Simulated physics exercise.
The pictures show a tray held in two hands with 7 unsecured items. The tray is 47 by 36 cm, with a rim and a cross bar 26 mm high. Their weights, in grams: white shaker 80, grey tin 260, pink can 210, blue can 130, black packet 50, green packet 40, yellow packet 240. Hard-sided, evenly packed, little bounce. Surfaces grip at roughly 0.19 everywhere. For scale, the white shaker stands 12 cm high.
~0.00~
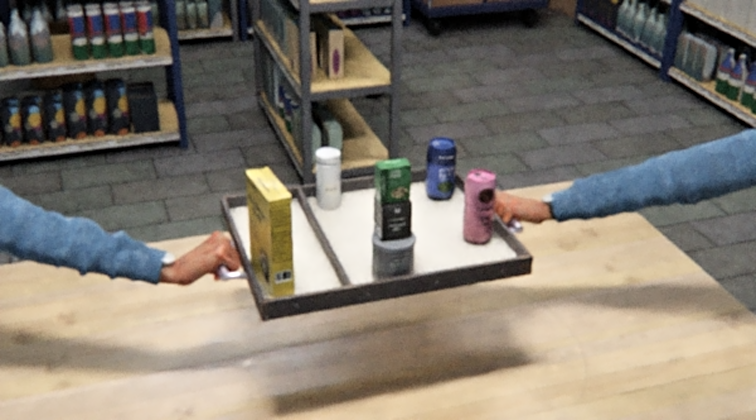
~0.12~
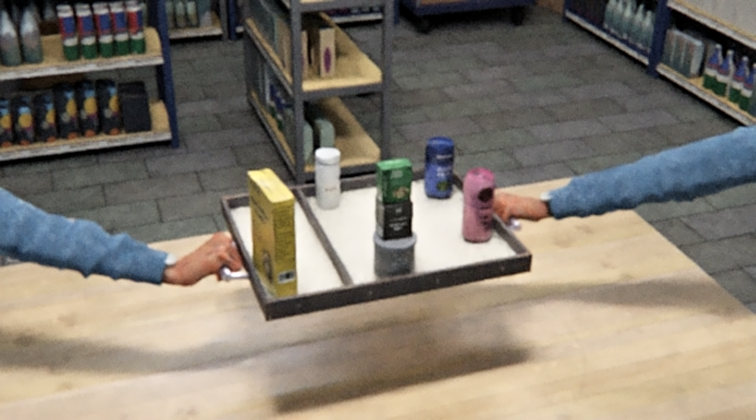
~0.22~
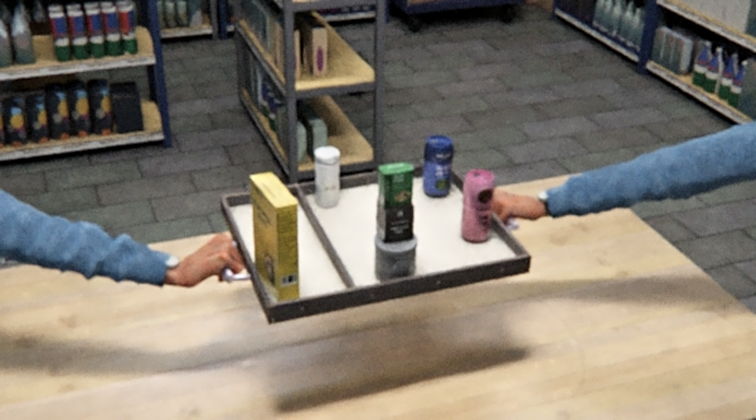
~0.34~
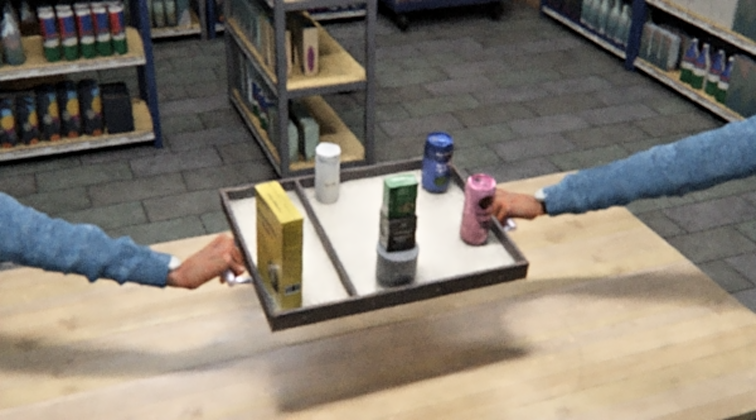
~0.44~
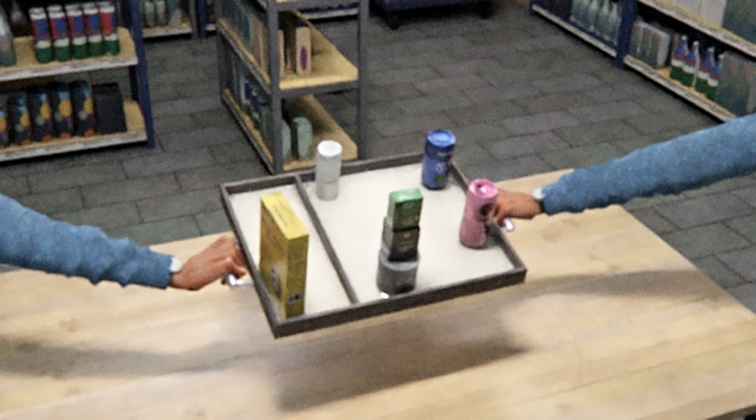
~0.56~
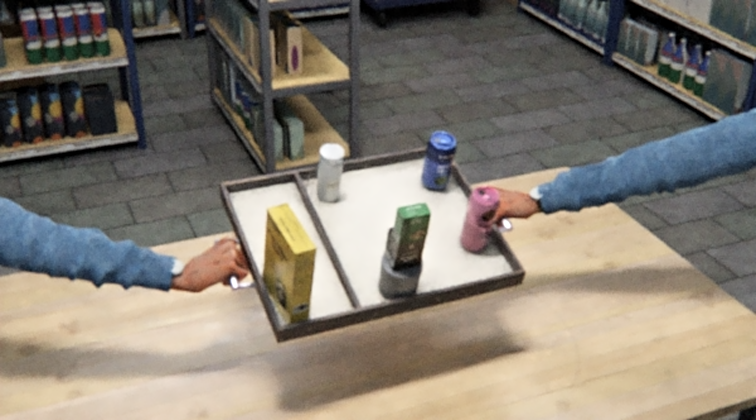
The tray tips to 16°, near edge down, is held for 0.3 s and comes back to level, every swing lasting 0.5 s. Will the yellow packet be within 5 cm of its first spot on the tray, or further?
The yellow packet stays put.
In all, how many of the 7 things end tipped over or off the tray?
2 of them.
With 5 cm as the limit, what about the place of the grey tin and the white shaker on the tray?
The grey tin keeps its place; the white shaker gets shifted.
By 0.86 s, tray at 16°, near edge down; black packet and green packet now off the tray; yellow packet 2 cm from its spot near (293, 269); pink can rocked 3° off its seat.
By 1.06 s, tray at 13°, near edge down; yellow packet 2 cm from its spot near (292, 264); pink can rocked 16° off its seat; white shaker 20 cm from its spot.
When it is over (1.9 s), off the tray, black packet and green packet; not toppled but over 5 cm from the start, white shaker, pink can and blue can; the other 2 within 5 cm of the start. In the last view, yellow packet near (288, 245).
